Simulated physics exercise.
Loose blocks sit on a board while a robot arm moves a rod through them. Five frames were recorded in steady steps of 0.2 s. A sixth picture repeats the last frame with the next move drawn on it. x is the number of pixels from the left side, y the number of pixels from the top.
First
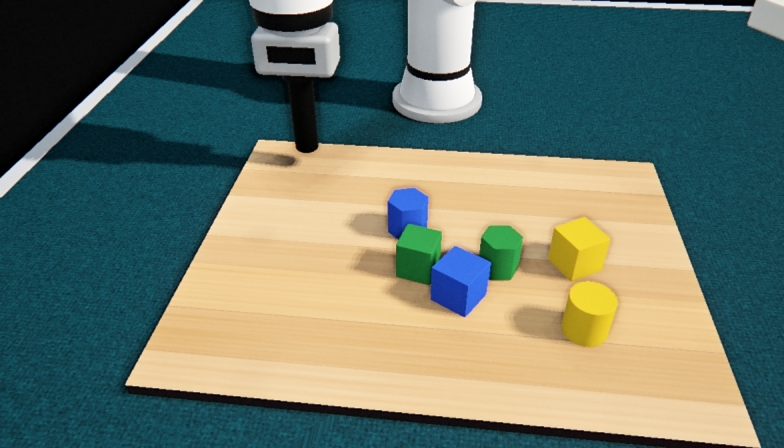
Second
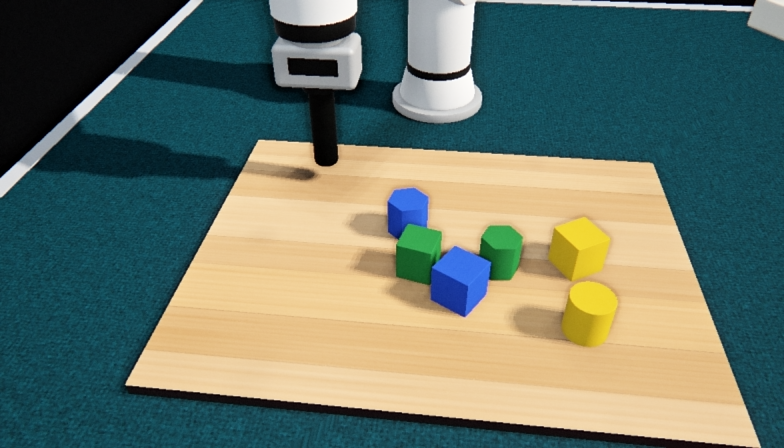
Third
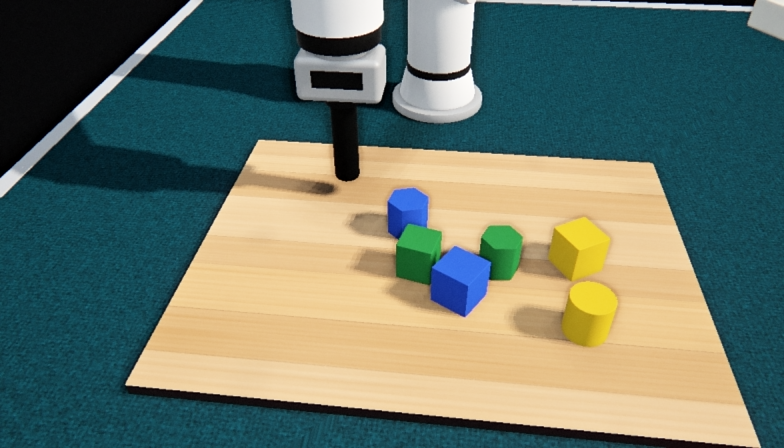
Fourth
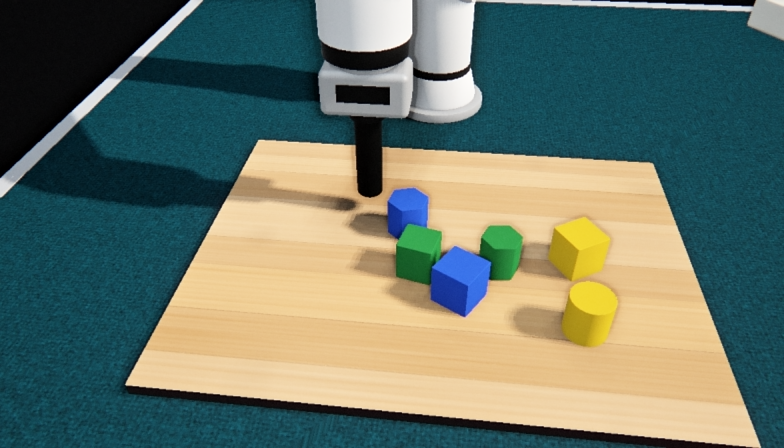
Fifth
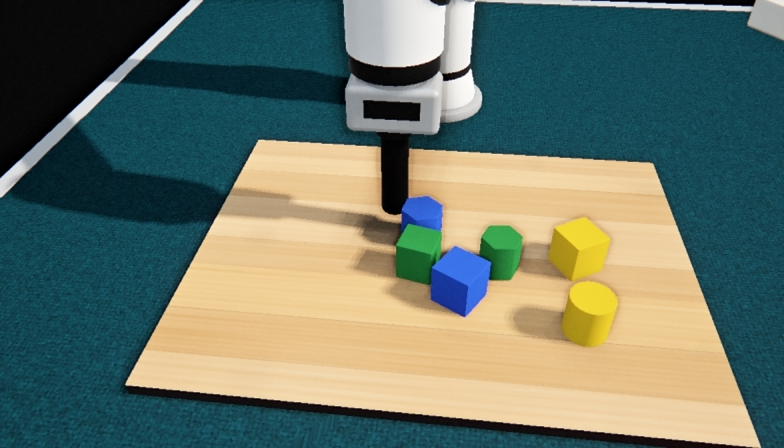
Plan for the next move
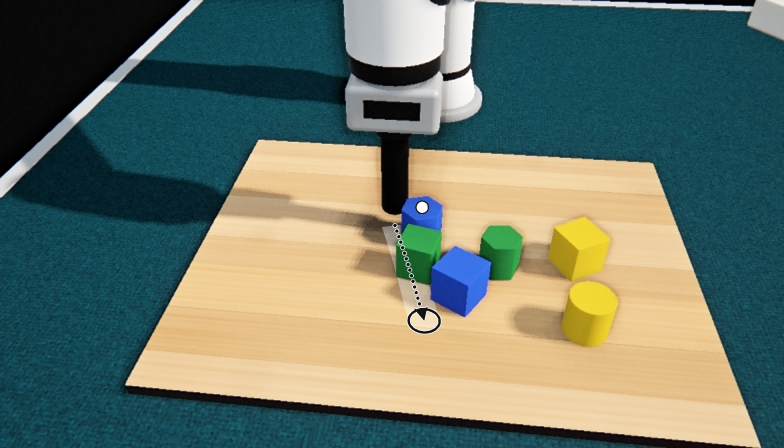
A robot arm lowers its black rod toward the viewer and to the right across a wooden board, approaching a cluster of blue and green blocks. The rod reaches the blue hexagonal block at the back and nudges it slightly right, while the other blocks, including two yellow ones, stay still.
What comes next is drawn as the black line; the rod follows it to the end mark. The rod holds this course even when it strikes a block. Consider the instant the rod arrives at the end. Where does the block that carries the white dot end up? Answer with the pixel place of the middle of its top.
If I read the scene right, the answer is (438, 218).
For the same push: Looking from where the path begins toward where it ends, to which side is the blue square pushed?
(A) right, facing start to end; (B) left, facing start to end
Answer: B.
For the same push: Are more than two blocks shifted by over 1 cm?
Final answer: Yes.
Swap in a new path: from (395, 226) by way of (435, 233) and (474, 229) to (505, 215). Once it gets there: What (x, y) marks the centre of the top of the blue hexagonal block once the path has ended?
The top centre is at (460, 223).
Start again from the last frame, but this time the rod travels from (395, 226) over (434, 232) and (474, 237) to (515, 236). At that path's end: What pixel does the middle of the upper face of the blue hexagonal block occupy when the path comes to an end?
Somewhere near (464, 226).
Path on the board, in a line from (395, 226) to (424, 321); the dot is on the blue hexagonal block.
What follows on the original path. One third of the way, rod (405, 237); green square (424, 246); blue hexagonal block (438, 218), turned 30° anticlockwise.
Two thirds of the way, rod (415, 269); green square (443, 277), turned 20° anticlockwise; blue hexagonal block (438, 218), turned 30° anticlockwise; blue square (486, 282), turned 35° anticlockwise.
At the end, rod (425, 303); green square (463, 303), turned 55° anticlockwise; blue hexagonal block (438, 218), turned 30° anticlockwise; blue square (502, 289), turned 70° anticlockwise; green hexagonal block in place.
